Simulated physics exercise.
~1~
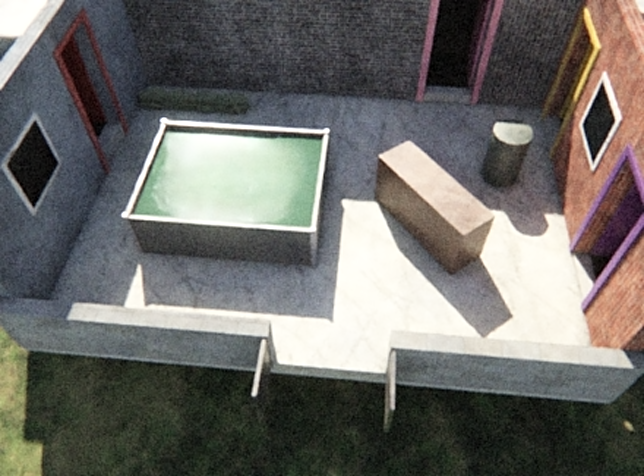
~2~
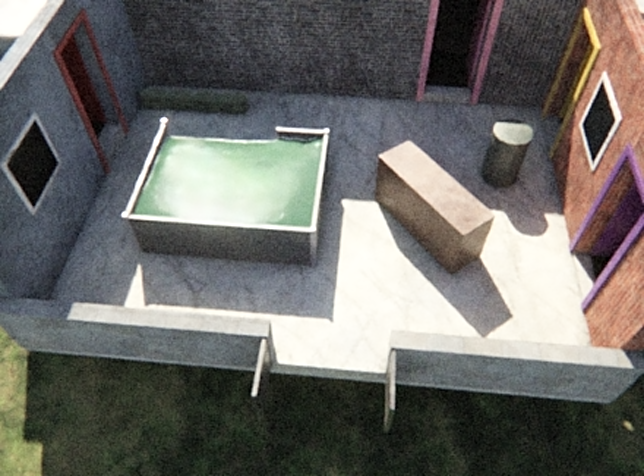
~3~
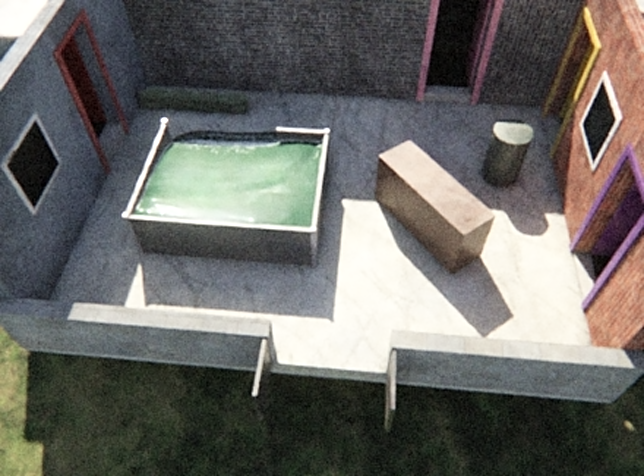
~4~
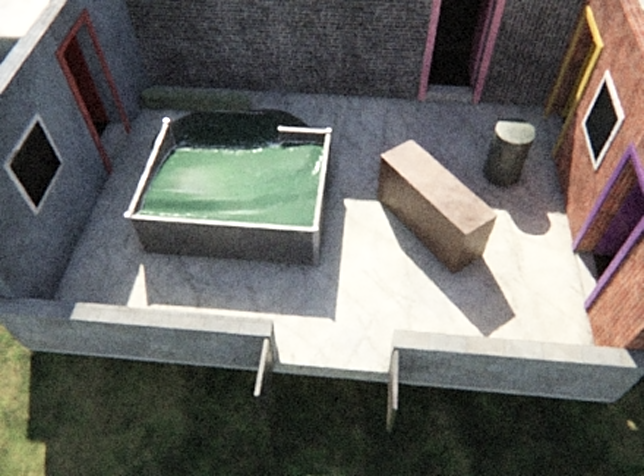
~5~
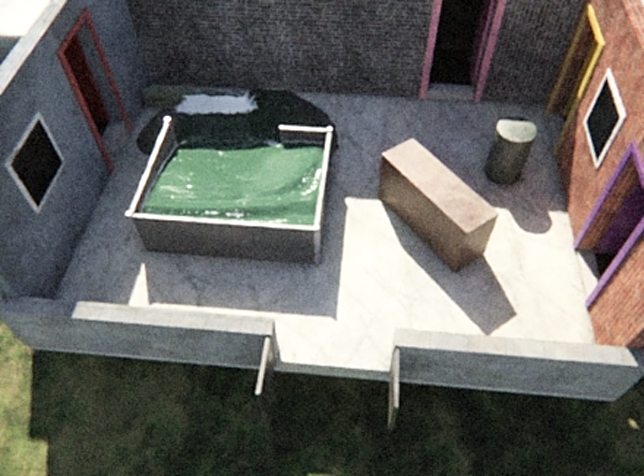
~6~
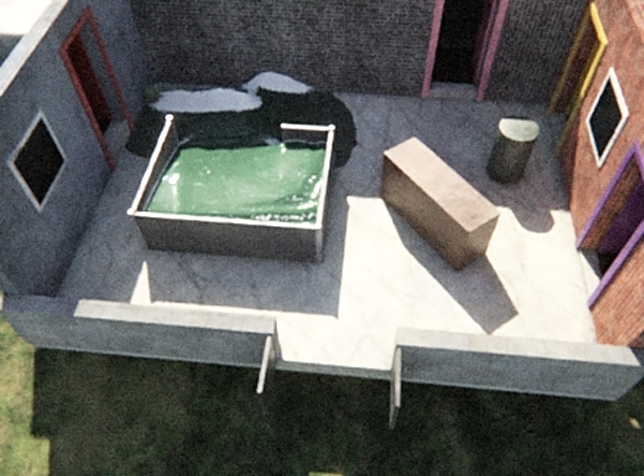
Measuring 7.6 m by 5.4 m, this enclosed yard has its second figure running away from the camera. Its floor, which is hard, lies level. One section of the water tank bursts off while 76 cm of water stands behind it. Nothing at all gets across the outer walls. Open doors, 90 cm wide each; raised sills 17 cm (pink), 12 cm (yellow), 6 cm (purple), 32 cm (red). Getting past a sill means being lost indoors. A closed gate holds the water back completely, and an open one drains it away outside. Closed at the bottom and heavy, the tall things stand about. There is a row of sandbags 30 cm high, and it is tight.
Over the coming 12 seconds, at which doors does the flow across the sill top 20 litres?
Door by door: The pink door falls short, the yellow door tops it, the purple door tops it, the red door falls short.
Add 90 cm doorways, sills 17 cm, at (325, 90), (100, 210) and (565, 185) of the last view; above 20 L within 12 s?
Door 1: Higher; door 2: Lower; door 3: Lower.
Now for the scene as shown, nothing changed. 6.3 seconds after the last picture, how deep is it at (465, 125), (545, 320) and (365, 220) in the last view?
Listed order: 7 / 18 / 2 cm.
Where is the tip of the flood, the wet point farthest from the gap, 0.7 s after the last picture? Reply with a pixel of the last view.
Near (411, 102).
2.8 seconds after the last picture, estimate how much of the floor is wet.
65 %.
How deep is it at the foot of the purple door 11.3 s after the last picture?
Roughly 10.0 centimetres.
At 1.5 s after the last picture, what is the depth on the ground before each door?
Door by door in cm, pink shows 8, yellow shows 0, purple shows 0, red shows 21.
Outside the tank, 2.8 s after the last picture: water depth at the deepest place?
It gets to some 34 cm.
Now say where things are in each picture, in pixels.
Still water, 76 cm deep, in the water tank at (233, 175), in the first picture.
The front is at a hidden place, 1.0 m from the gap on the water tank's far side; 0.3 m2 of floor is under water; 76 cm left at the back of the water tank, in the second picture.
The front is at a hidden place, 1.2 m from the gap on the water tank's far side; 1.4 m2 of floor is under water; 76 cm left at the back of the water tank, in the third picture.
Water pours out on the water tank's far side and has run 1.6 m, to (296, 121); typically 11 cm deep outside, 73 cm at the water tank's back, in the fourth picture.
The front is at (284, 92), 2.1 m from the gap on the water tank's far side; 4.7 m2 of floor is under water; 65 cm left at the back of the water tank, in the fifth picture.
Water pours out on the water tank's far side and has run 2.4 m, to (323, 93); typically 9 cm deep outside, 66 cm at the water tank's back, in the sixth picture.
Then, 0.7 s after the last picture water covers 20 % of the floor and is deepest (53 cm) near (226, 116); pink door not reached, yellow door not reached, purple door not reached, red door 10 cm at the sill, 0 L in.
Then, 1.5 s after the last picture water covers 35 % of the floor and is deepest (59 cm) near (152, 87); pink door 8 cm at the sill, 0 L in, yellow door not reached, purple door not reached, red door 21 cm at the sill, 0 L in.
Then, 2.8 s after the last picture water covers 65 % of the floor and is deepest (34 cm) near (152, 87); pink door 6 cm at the sill, 0 L in, yellow door 23 cm at the sill, 41 L in, purple door not reached, red door 24 cm at the sill, 0 L in.
Then, 6.3 s after the last picture water covers 95 % of the floor and is deepest (22 cm) near (536, 307); pink door 8 cm at the sill, 0 L in, yellow door 16 cm at the sill, 142 L in, purple door 9 cm at the sill, 16 L in, red door 11 cm at the sill, 1 L in.
Then, 11.3 s after the last picture water covers 95 % of the floor and is deepest (16 cm) near (335, 97); pink door 12 cm at the sill, 0 L in, yellow door 11 cm at the sill, 153 L in, purple door 10 cm at the sill, 137 L in, red door 8 cm at the sill, 1 L in.
